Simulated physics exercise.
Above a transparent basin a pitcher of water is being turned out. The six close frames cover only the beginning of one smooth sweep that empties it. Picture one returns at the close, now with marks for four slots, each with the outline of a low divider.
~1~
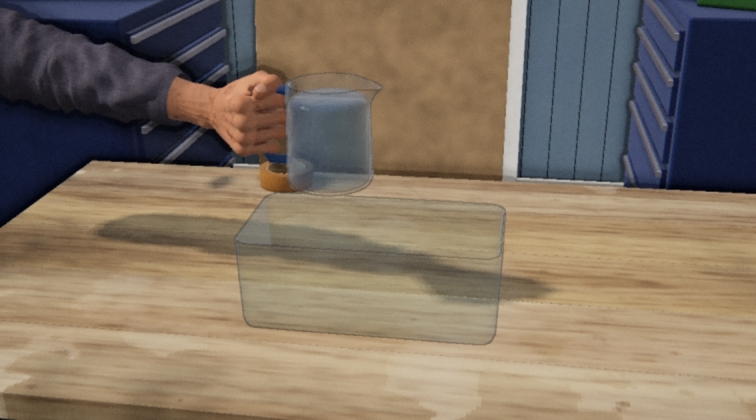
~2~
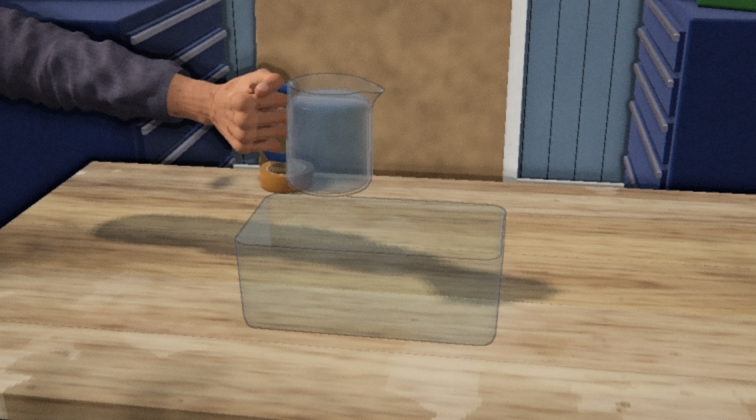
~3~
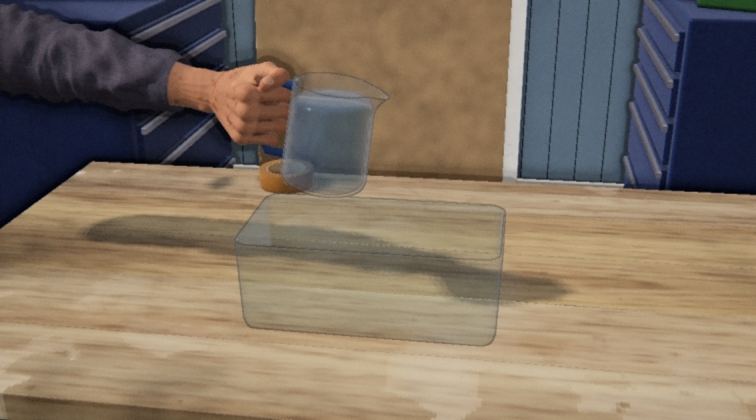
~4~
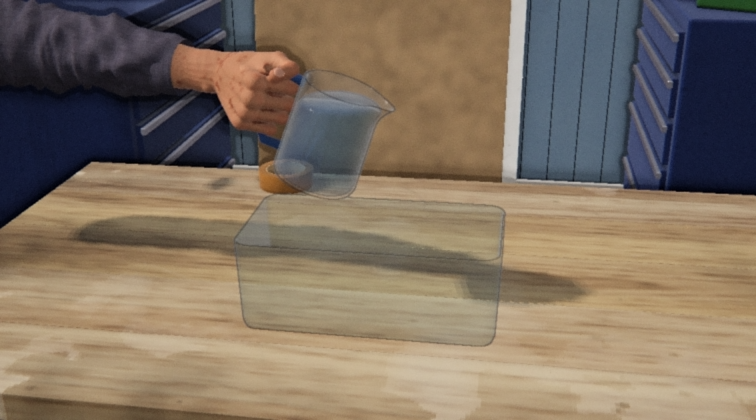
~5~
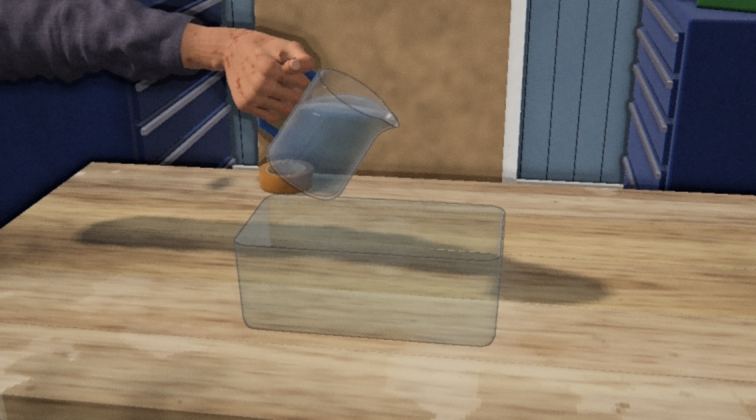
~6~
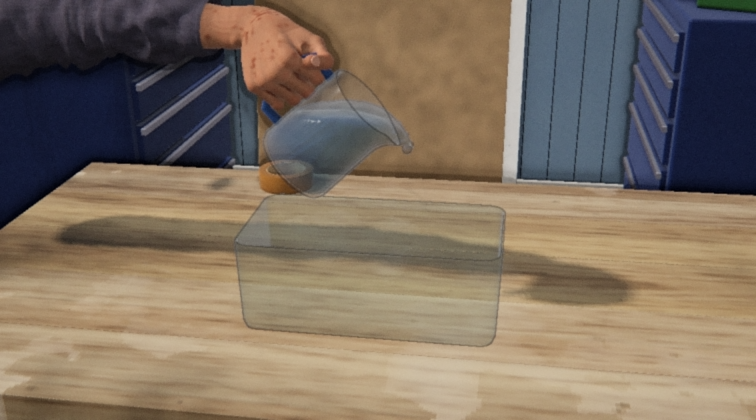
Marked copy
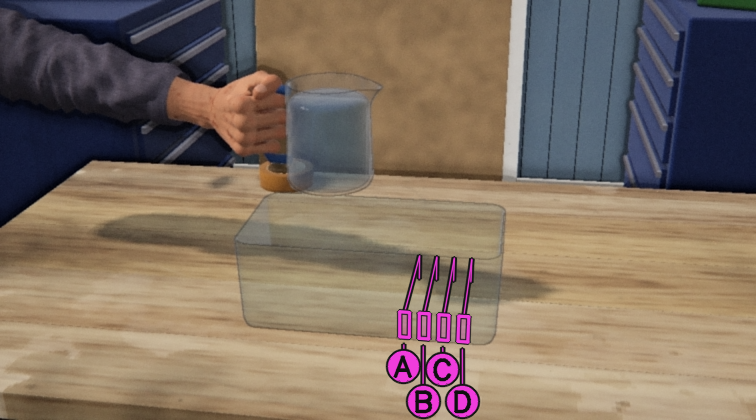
On a wooden workbench, a hand tilting a clear pitcher of water rightward above an empty transparent basin, water reaching the lip.
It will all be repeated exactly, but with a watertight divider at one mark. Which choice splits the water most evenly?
Best: B.
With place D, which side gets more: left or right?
More ends on the left.
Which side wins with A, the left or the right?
The right side.
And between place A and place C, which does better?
A it is.
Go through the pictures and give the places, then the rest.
The first frame shows upright, lip at (381, 87); basin from (244, 322) to (496, 342); nothing has left yet.
The second frame shows tipped about 2°, lip at (383, 90); nothing has left yet.
The third frame shows tipped about 9°, lip at (388, 97); nothing has left yet.
The fourth frame shows tipped about 19°, lip at (394, 109); nothing has left yet.
The fifth frame shows tipped about 33°, lip at (398, 125); nothing has left yet.
The sixth frame shows tipped about 48°, lip at (399, 143); water is over the lip, down to (409, 149).
On the marked copy, A at (403, 344); B at (423, 346); C at (442, 347); D at (462, 349).
For place A, about 25 % ends left of the wall and 72 % right of it; 3 % is lost outside.
For place B, about 55 % ends left of the wall and 43 % right of it.
For place C, about 83 % ends left of the wall and 14 % right of it; 3 % is lost outside.
For place D, about 87 % ends left of the wall and 8 % right of it; 5 % is lost outside.
